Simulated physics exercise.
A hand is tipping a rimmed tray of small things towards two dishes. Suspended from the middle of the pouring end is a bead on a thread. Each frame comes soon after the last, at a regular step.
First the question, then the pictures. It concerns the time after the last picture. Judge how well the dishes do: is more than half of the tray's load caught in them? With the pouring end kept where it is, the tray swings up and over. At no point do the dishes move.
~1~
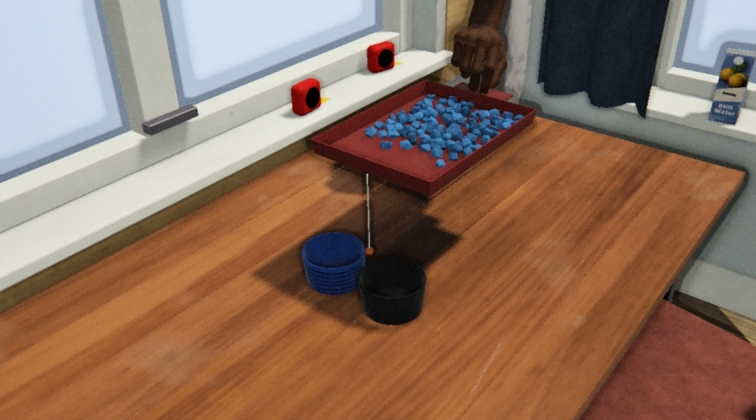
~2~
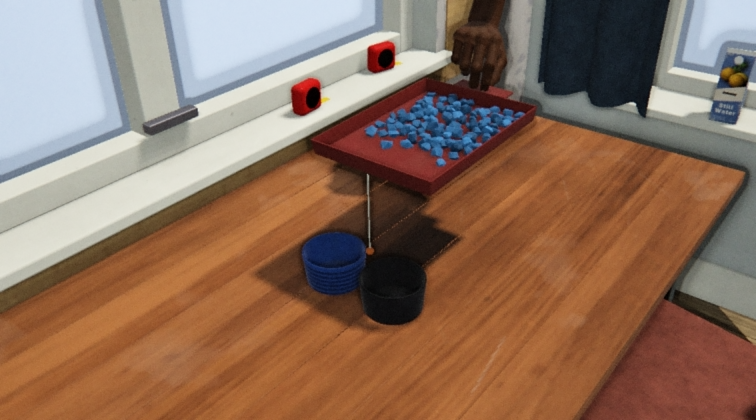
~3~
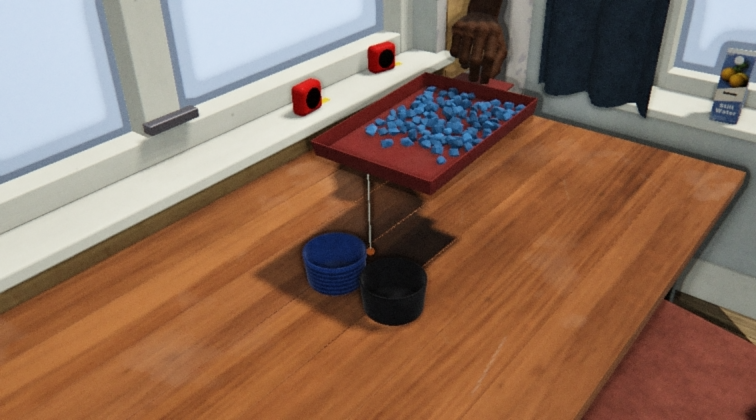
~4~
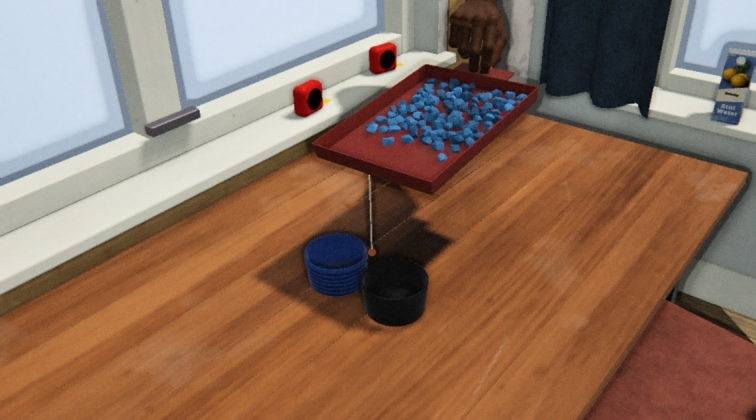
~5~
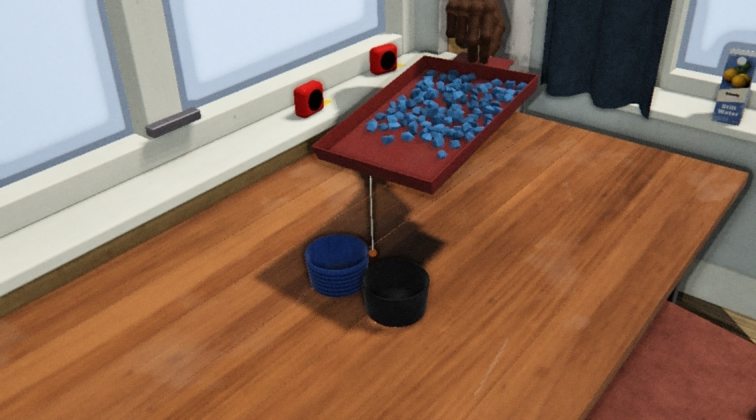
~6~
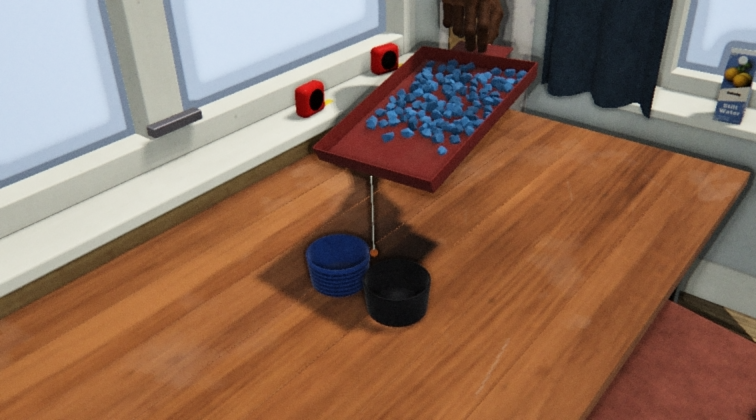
No, the caught share falls below half.
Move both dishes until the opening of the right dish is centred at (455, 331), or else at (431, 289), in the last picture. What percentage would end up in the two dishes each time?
In order, 0 % and 0 %.
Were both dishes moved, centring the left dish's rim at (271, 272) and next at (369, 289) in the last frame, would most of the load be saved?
Shy of half, then shy of half.
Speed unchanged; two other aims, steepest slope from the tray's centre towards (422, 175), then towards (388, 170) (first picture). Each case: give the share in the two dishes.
Around 40 percent for the first aim and around 20 percent for the second.
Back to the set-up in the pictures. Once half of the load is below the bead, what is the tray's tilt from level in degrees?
Roughly 95 degrees from level.
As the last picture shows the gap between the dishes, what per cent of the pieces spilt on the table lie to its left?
Close to 100 %.
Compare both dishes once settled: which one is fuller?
Answer: The one at left.
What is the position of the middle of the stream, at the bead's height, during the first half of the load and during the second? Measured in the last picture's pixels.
It passes near (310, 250) first and then near (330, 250).
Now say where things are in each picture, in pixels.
In the first frame, corners of the pouring end near (314, 139) and (430, 180), level; middle of the load near (440, 128), aquarium stones; left dish near (313, 277); right dish near (372, 306); bead on its thread near (370, 251).
In the second frame, corners of the pouring end near (314, 139) and (430, 180), level; middle of the load near (441, 127).
In the third frame, corners of the pouring end near (314, 140) and (430, 180), tipped barely, lowest at the left corner; middle of the load near (441, 123).
In the fourth frame, corners of the pouring end near (315, 143) and (431, 180), tipped a little, lowest at the left corner; middle of the load near (442, 117).
In the fifth frame, corners of the pouring end near (315, 145) and (430, 180), tipped a little, lowest at the left corner; middle of the load near (441, 111).
In the sixth frame, corners of the pouring end near (315, 147) and (430, 179), tipped clearly, lowest at the left corner; middle of the load near (441, 104); left dish near (318, 279); right dish near (377, 308).
Shortly afterwards, tray tipped steeply; all but a few on the tray; a little in the air.
Next, tray tipped right over; near a third on the tray; a little in the left dish; near a third outside both; a little in the air.
Some moments later, tray tipped past a quarter turn; near a third in the left dish; near two thirds outside both.
In the end, tray tipped past a quarter turn; none at all in the right dish; near a third in the left dish; near two thirds outside both.
